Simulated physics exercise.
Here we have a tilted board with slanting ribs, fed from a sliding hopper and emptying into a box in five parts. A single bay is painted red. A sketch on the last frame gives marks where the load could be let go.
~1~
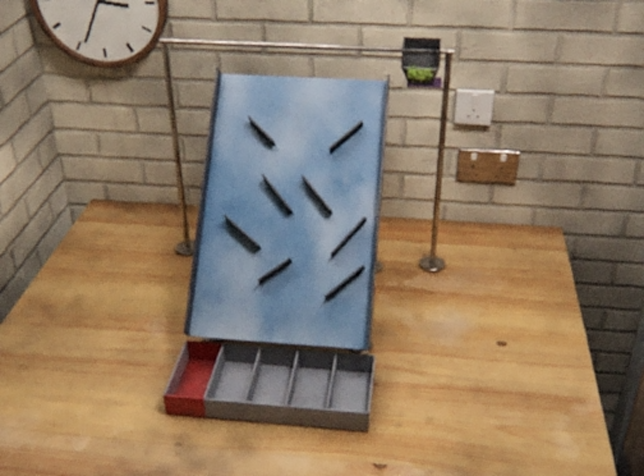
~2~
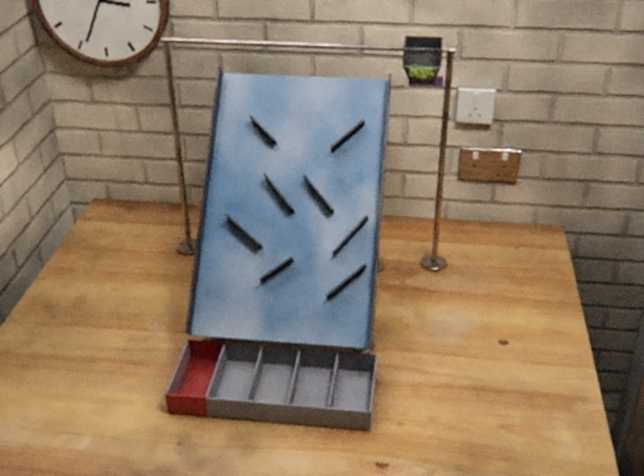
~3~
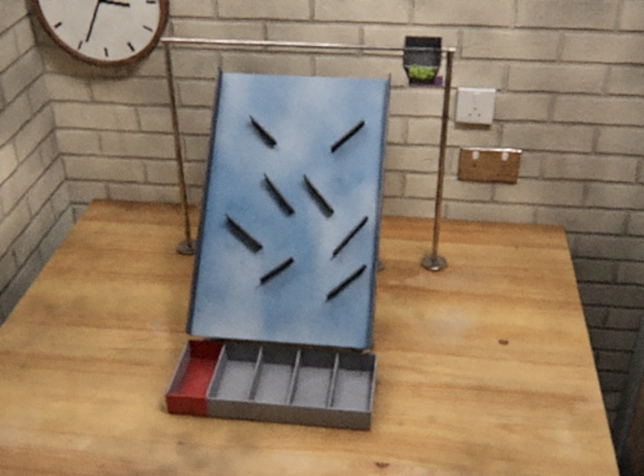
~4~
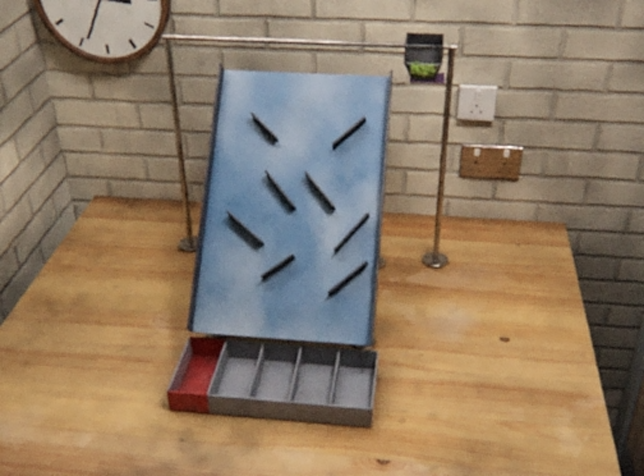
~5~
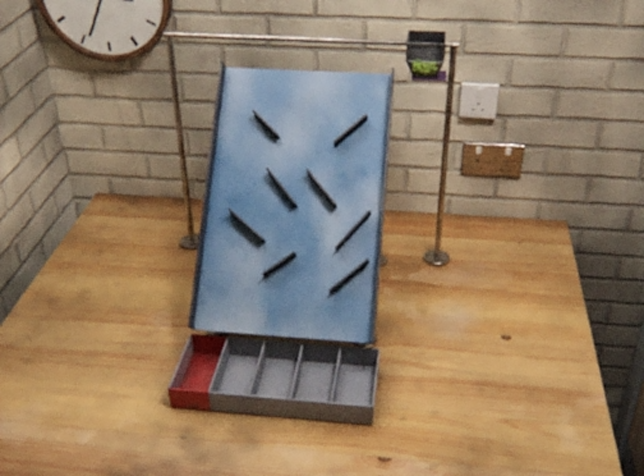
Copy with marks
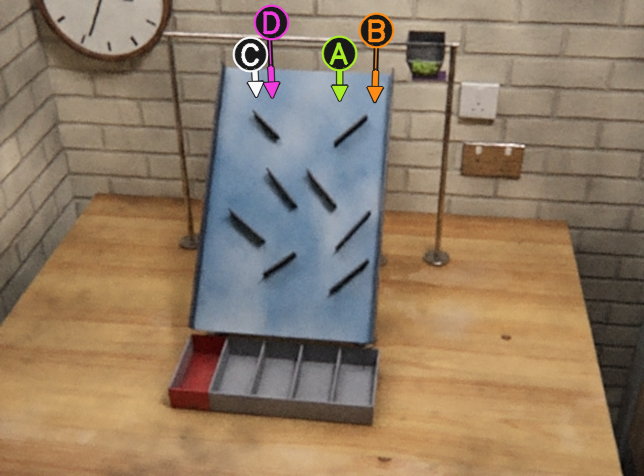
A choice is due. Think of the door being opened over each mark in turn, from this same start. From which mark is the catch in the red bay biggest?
Choose C.
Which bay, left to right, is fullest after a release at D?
The fourth from the left.
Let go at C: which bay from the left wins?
It is the first one.
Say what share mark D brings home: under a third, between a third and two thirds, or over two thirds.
Mark D gives under a third.
On the marked copy, mark A meets the board at (339, 95); mark B meets the board at (374, 96); mark C meets the board at (256, 91); mark D meets the board at (272, 92).
For mark A, just a few in the red bay, almost all in other bays, about a tenth outside the box.
For mark B, not one piece in the red bay, the larger part in other bays, about a tenth outside the box.
For mark C, roughly a third in the red bay, roughly a third in other bays, roughly a quarter outside the box.
For mark D, about a tenth in the red bay, the larger part in other bays, about a tenth outside the box.
